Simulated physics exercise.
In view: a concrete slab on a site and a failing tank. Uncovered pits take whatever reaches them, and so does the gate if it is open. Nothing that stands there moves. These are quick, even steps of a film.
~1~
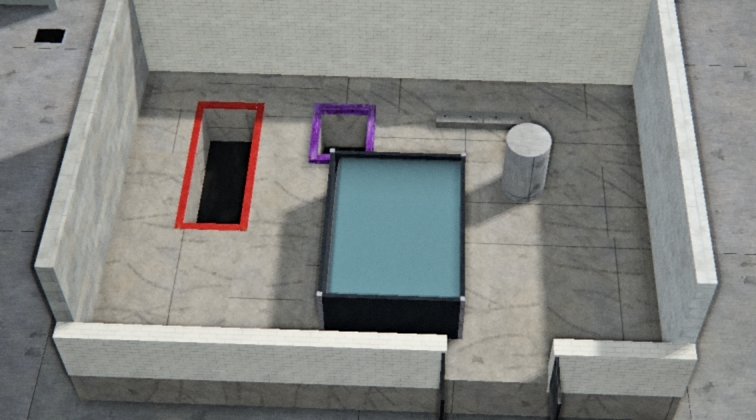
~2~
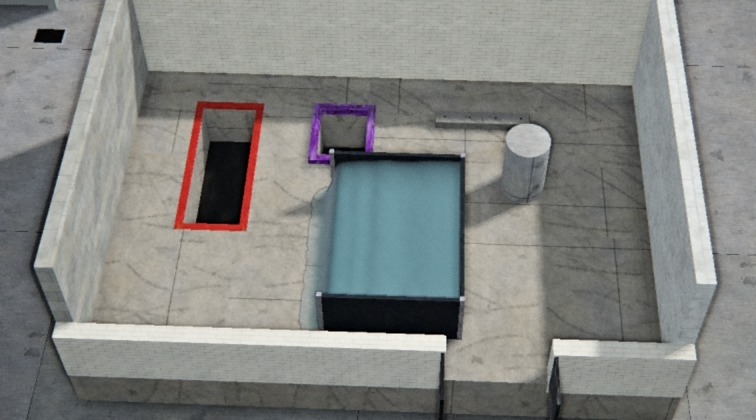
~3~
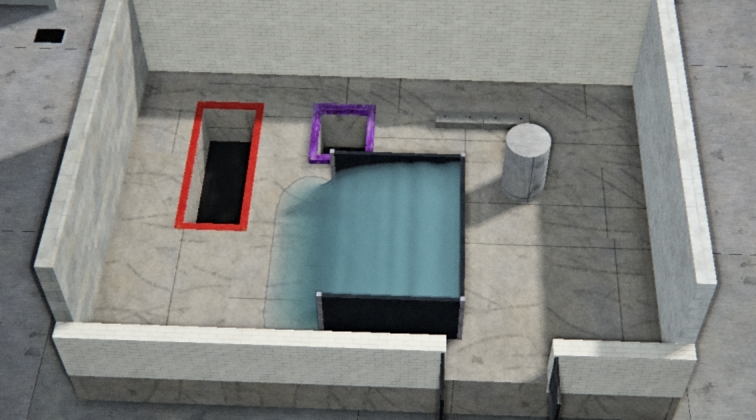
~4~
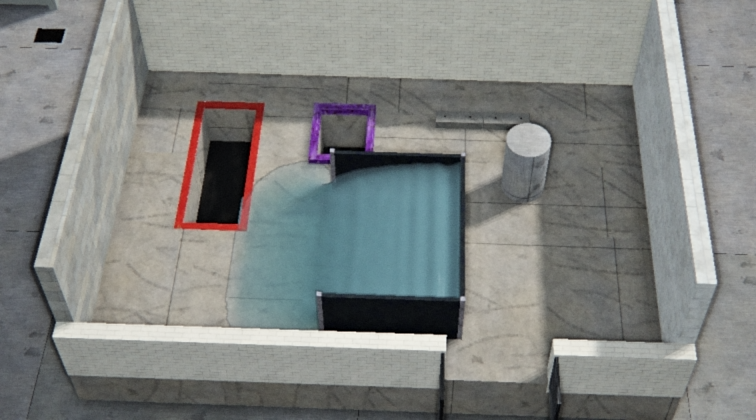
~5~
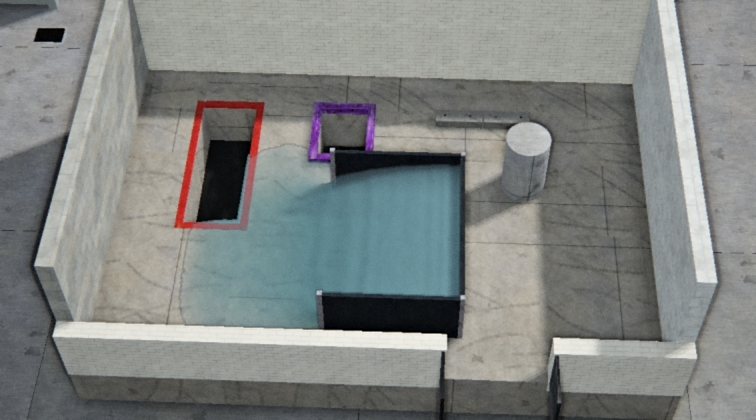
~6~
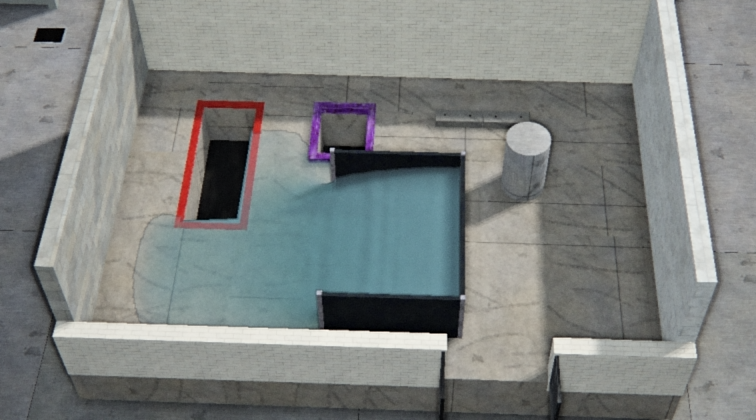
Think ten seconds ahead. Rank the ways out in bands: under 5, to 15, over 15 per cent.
The gate takes under 5 %; the red pit takes over 15 %; the purple pit takes under 5 %.
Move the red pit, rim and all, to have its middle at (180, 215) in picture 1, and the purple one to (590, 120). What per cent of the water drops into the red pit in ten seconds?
Roughly, in per cent: Red 75.
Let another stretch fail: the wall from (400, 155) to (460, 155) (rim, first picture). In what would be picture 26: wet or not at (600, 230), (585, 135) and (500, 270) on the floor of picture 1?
In turn: Wet, covered, free of water.
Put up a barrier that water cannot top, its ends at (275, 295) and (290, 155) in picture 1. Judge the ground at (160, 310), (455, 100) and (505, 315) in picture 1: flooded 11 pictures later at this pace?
In turn: Under water, dry, dry.
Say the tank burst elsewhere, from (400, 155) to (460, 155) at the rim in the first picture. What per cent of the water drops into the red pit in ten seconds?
In per cent: Red 14.
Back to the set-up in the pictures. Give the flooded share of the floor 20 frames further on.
Near 40 in a hundred.
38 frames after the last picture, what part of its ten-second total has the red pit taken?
About 80 per cent.
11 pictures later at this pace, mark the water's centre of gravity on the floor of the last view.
I would point to (252, 267).
A moment on, water covers 30 % of the floor; the gate 0 %, the red pit 11 %, the purple pit 0 %.
Next, water covers 35 % of the floor; the gate 0 %, the red pit 20 %, the purple pit 0 %.
Then, water covers 40 % of the floor; the gate 0 %, the red pit 34 %, the purple pit 0 %.
Later, water covers 60 % of the floor; the gate 1 %, the red pit 52 %, the purple pit 0 %.
In the end, water covers 80 % of the floor; the gate 1 %, the red pit 64 %, the purple pit 0 %.
